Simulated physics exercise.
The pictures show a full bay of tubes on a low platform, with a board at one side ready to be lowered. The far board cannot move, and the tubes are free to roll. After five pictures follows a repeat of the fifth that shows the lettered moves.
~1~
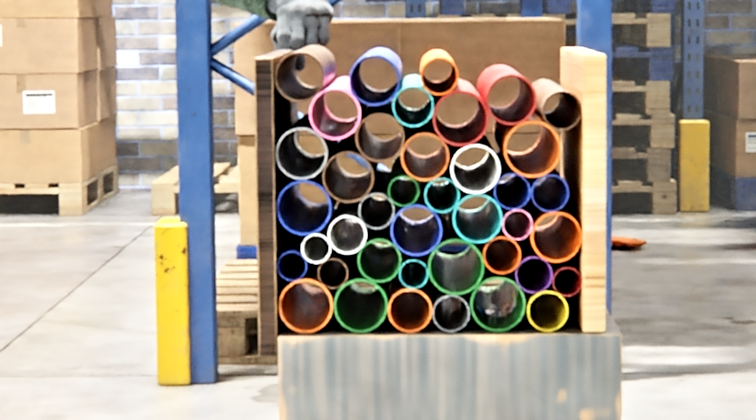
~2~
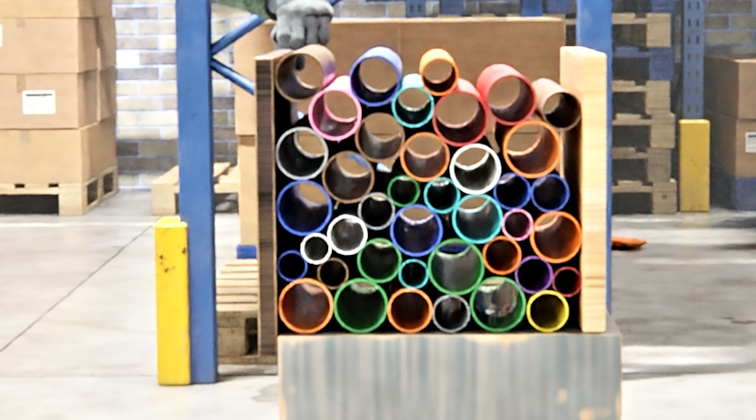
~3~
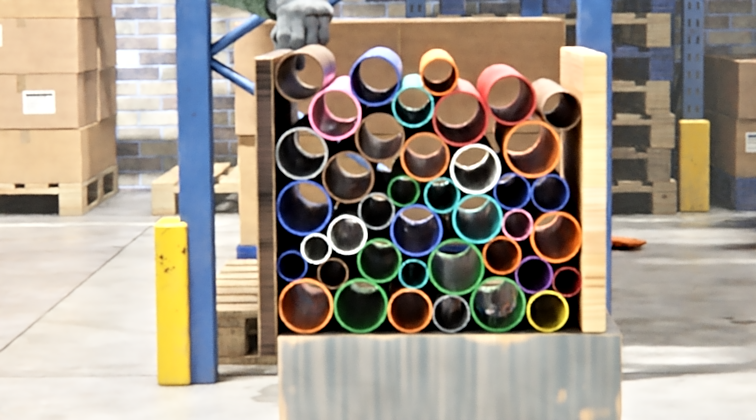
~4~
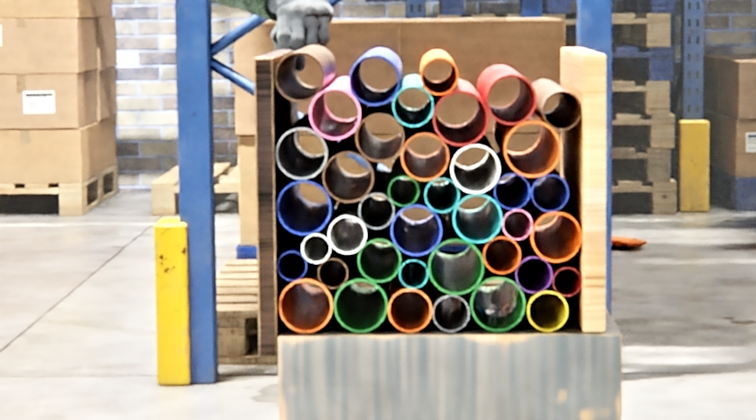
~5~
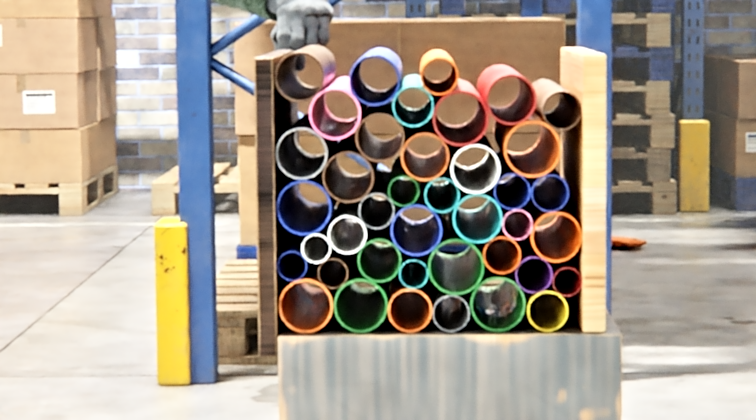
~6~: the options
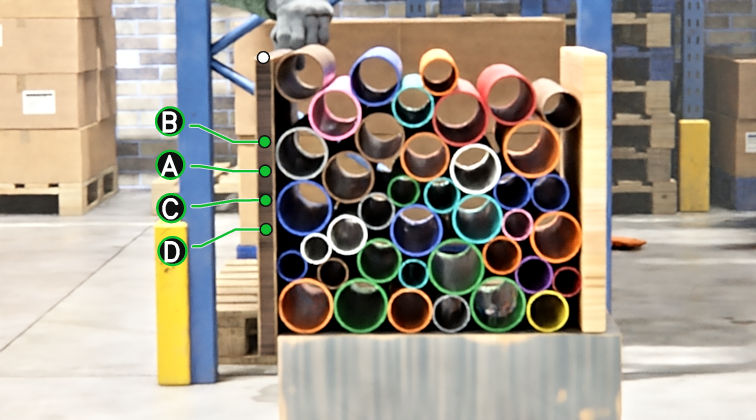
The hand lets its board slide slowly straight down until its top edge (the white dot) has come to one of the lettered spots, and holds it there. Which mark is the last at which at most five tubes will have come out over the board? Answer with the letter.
The last mark within the limit is D.
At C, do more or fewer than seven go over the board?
It loses fewer than seven.
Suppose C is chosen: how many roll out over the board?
With C, four.
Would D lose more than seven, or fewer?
It loses fewer than seven.
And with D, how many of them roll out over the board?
The count is four.
On the marked copy, A at (265, 171); B at (265, 142); C at (266, 200); D at (266, 229); the white dot at (264, 57).
Following D. Soon after the start, top of the board (275, 133).
Later, top of the board (276, 220).
In the end, top of the board (276, 228), four out over the board.
As for the rest, A one out over the board; B one out over the board; C four out over the board.
